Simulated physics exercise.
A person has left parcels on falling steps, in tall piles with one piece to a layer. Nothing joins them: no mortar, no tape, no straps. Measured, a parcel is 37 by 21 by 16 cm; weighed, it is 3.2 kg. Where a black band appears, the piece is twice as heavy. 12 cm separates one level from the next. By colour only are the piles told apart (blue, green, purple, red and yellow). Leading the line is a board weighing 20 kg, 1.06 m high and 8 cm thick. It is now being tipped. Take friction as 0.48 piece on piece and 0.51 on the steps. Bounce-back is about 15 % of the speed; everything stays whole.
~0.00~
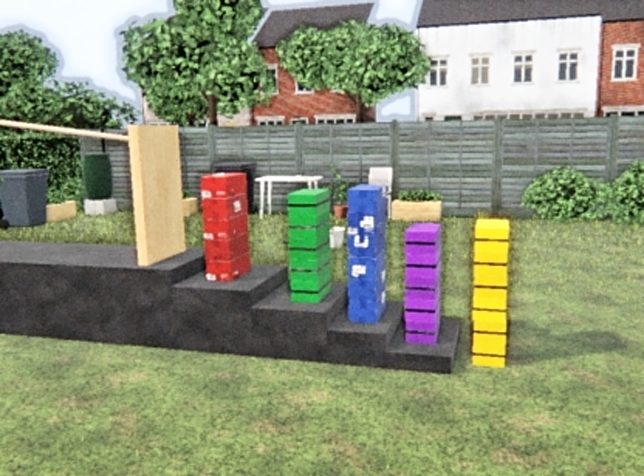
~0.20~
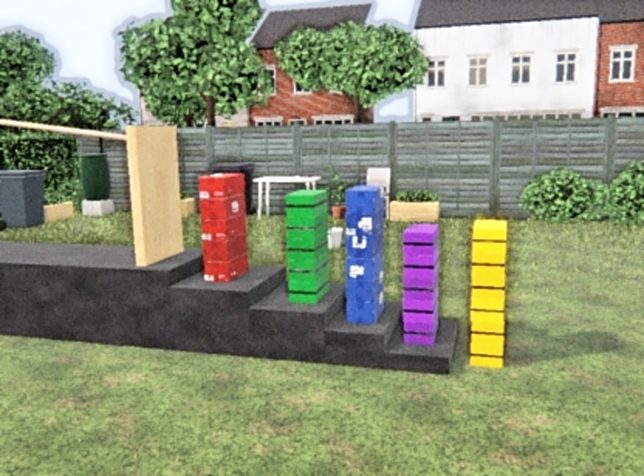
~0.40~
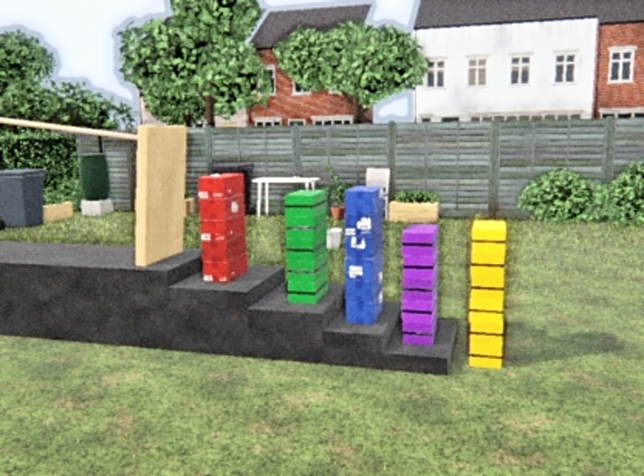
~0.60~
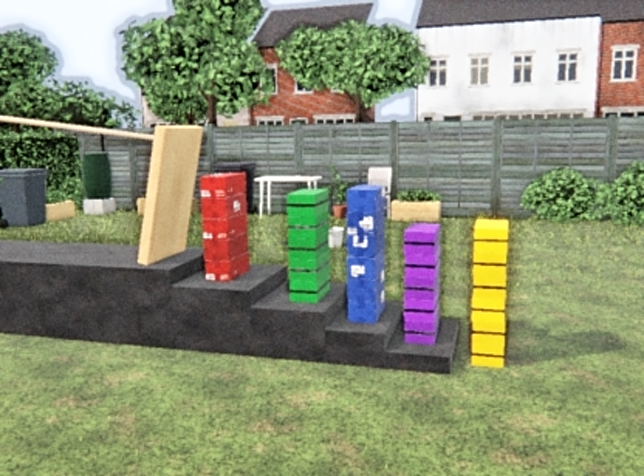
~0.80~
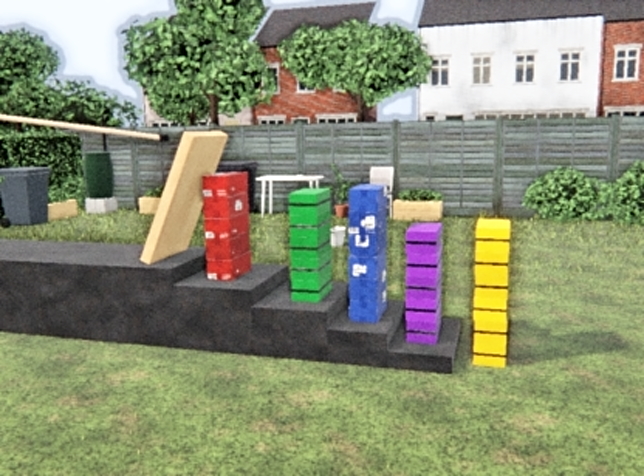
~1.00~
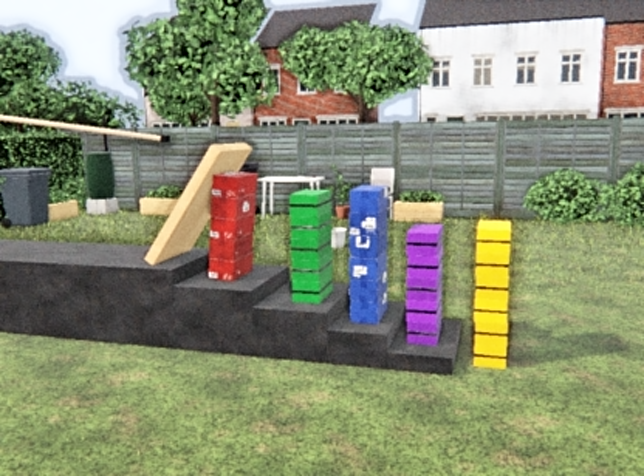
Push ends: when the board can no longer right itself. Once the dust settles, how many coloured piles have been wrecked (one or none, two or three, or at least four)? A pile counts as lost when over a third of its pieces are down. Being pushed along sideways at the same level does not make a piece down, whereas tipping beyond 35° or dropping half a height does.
Lost: Upwards of three.
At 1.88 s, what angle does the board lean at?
Angle from upright: Approx. 85°.
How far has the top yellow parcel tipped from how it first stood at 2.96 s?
Near 40 degrees from where it started.
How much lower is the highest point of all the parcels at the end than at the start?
40 cm.
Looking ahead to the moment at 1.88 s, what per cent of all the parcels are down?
20 per cent at that moment.
After 1.88 s, board 84° from upright; 5 of the 27 parcels down; top red parcel 35° from how it stood, 30 cm lower; top blue parcel 20° from how it stood.
After 2.96 s, board 83° from upright; 25 of the 27 parcels down; top yellow parcel 39° from how it stood, 17 cm lower; top green parcel 38° from how it stood, 48 cm lower.
In the end (4.5 s), board 83° from upright; 25 of the 27 parcels down; top purple parcel on its side; top yellow parcel on its side. Wrecked, blue, green, purple, red and yellow. From the last view, middles, top purple parcel near (608, 332).
